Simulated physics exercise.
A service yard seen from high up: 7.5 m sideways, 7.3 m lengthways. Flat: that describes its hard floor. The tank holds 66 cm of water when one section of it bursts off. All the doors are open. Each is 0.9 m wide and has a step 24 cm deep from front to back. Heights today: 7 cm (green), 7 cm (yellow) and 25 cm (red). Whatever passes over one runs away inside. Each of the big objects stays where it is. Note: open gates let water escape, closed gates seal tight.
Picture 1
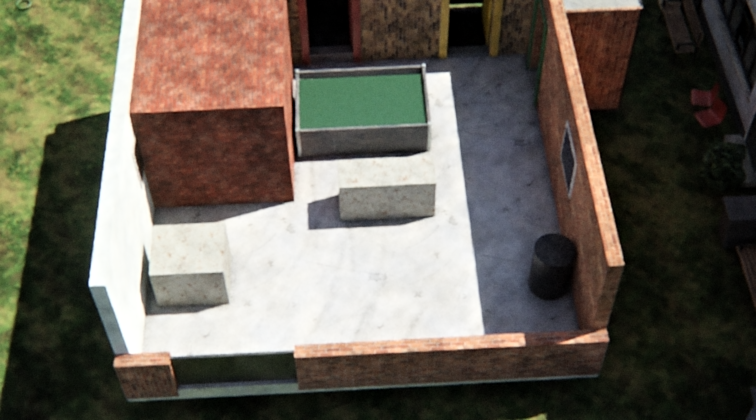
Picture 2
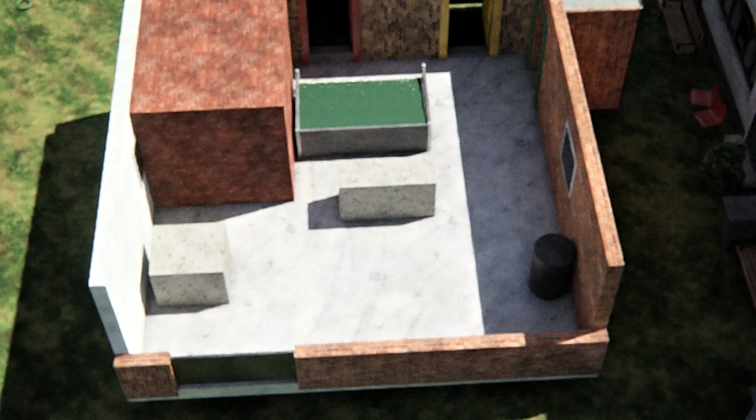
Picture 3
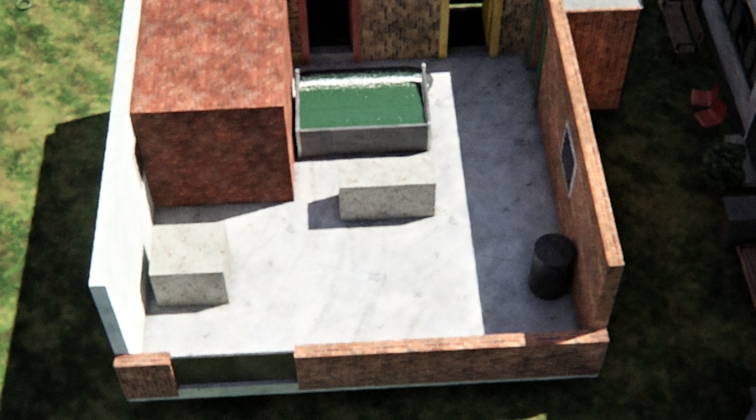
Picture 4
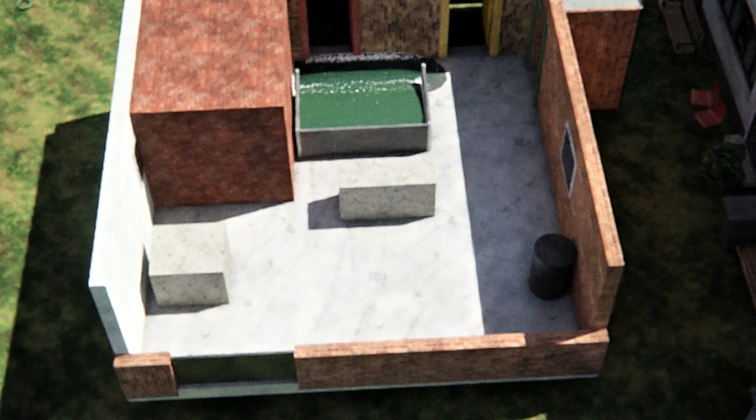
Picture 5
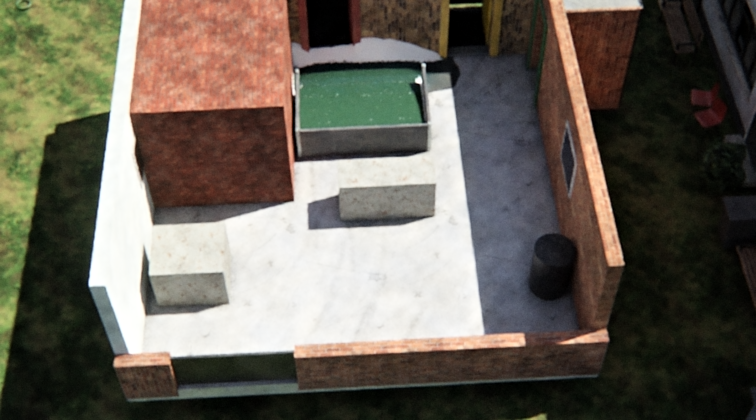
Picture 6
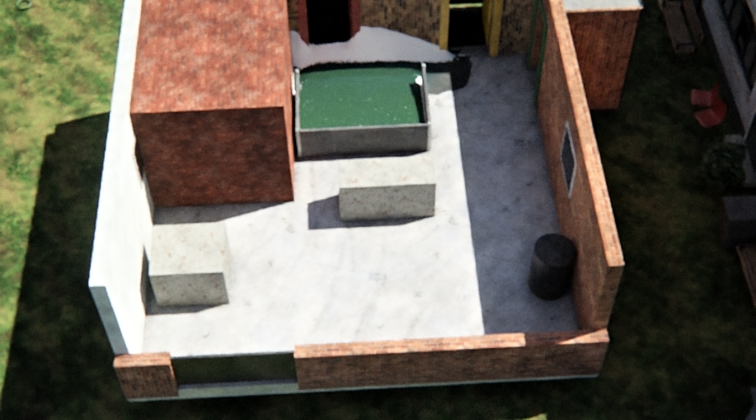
To begin with, a walled yard with a pale hard floor lies still, green water filling a grey tank near the red and yellow doorways. The tank's far side opens and the water churns white along that edge, then spreads behind it along the back wall and slightly right, while the level inside drops a little.
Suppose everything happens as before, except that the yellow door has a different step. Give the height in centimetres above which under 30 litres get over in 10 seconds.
8.5 cm.
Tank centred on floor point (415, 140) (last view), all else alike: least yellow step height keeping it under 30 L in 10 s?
Near 29 cm.
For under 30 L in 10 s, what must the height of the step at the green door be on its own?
Green - roughly 20 cm.
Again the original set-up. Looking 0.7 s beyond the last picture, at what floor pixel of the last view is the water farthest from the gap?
At about (522, 57).
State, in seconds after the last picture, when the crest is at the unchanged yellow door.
At roughly 0.6 s.
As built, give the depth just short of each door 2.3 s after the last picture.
In cm - green: 22, yellow: 11, red: 20.
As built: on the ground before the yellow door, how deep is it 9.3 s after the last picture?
Depth: Near 5.5 cm.
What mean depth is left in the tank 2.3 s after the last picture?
26 cm, roughly.
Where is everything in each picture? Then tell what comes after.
The first picture shows still water, 66 cm deep, in the tank at (362, 100); the yellow door at (471, 20) is dry.
In the second picture, the front is at a hidden place, 0.3 m from the gap on the far side; 0.5 m2 of floor is wet, 66 cm left at the back.
In the third picture, the front is at a hidden place, 0.7 m from the gap on the far side; 1.6 m2 of floor is wet, 65 cm left at the back.
In the fourth picture, the gap is on the far side, the front 1.0 m out at (427, 59); the back of the tank holds 58 cm.
In the fifth picture, water pours out on the far side and has run 1.2 m, to (450, 58); about 17 cm deep outside, 56 cm at the back.
In the sixth picture, water pours out on the far side and has run 1.4 m, to (464, 57); about 20 cm deep outside, 52 cm at the back; the yellow door at (471, 20), 2.5 m from the gap, is still 0.1 m from the nearest water.
Then, 0.7 s after the last picture water covers 10 % of the floor, deepest (51 cm) near (297, 67); 14 cm at the yellow door, 2 litres in over its 7 cm step.
Then, 2.3 s after the last picture water covers 20 % of the floor, deepest (24 cm) near (506, 64); 11 cm at the yellow door, 26 litres in over its 7 cm step.
Then, 9.3 s after the last picture water covers 75 % of the floor, deepest (15 cm) near (298, 92); 6 cm at the yellow door, 47 litres in over its 7 cm step.
At the yellow door as built, the water peaked near 14 cm, 0.7 s after the last picture.
With a step of 7 cm, 47 litres would have come in within the 10 s; with 10.5 cm, 14 litres. So under 30 litres takes about 8.5 cm.
